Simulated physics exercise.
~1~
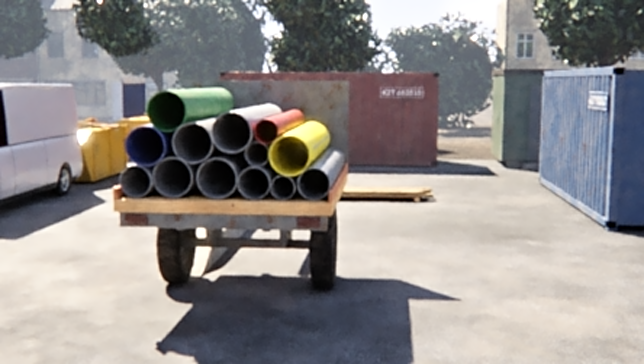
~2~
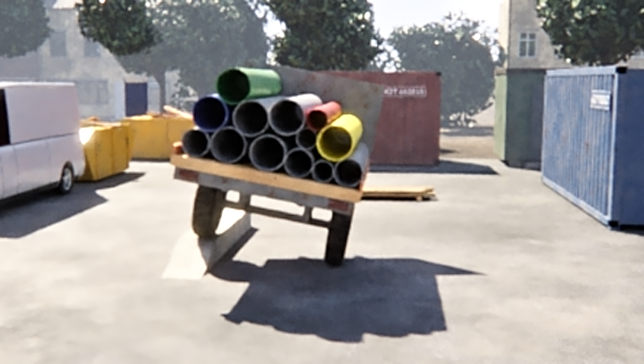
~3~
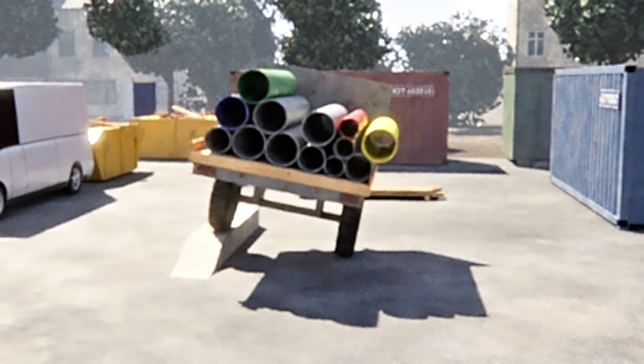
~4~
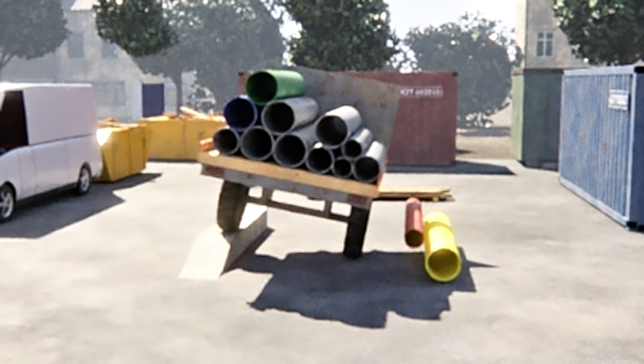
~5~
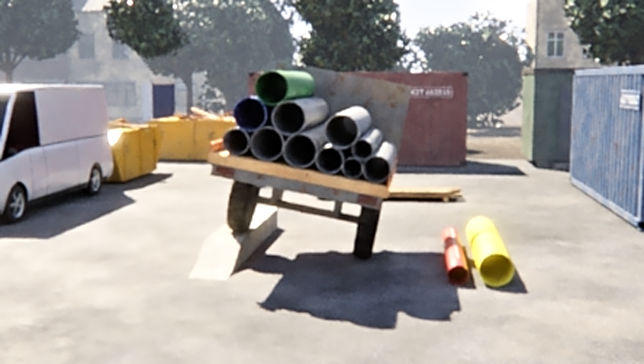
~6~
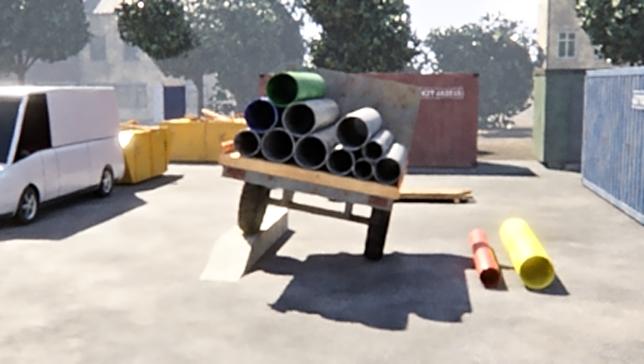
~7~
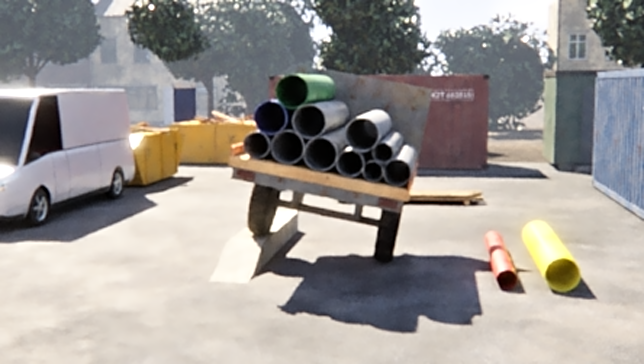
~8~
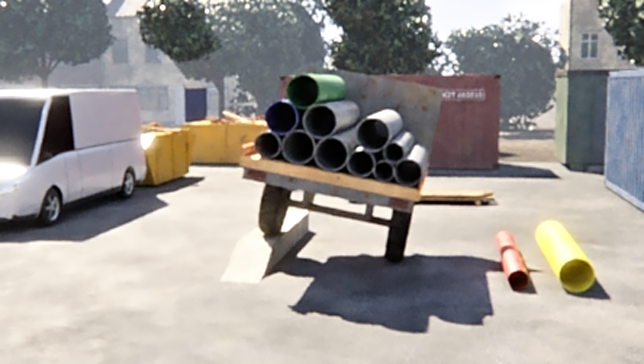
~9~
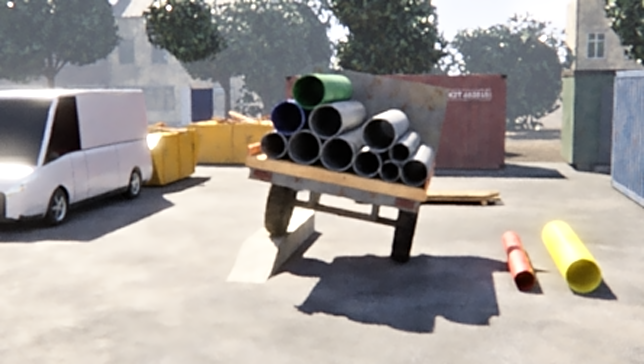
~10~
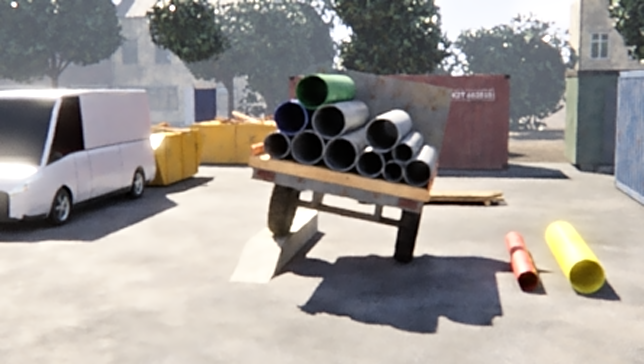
The video shows a flat trailer stacked with plastic pipes in a yard as its left wheel climbs a ramp and the deck tilts right. The yellow and red pipes roll off the right side onto the ground, while the green, blue and grey ones stay aboard the halted trailer.
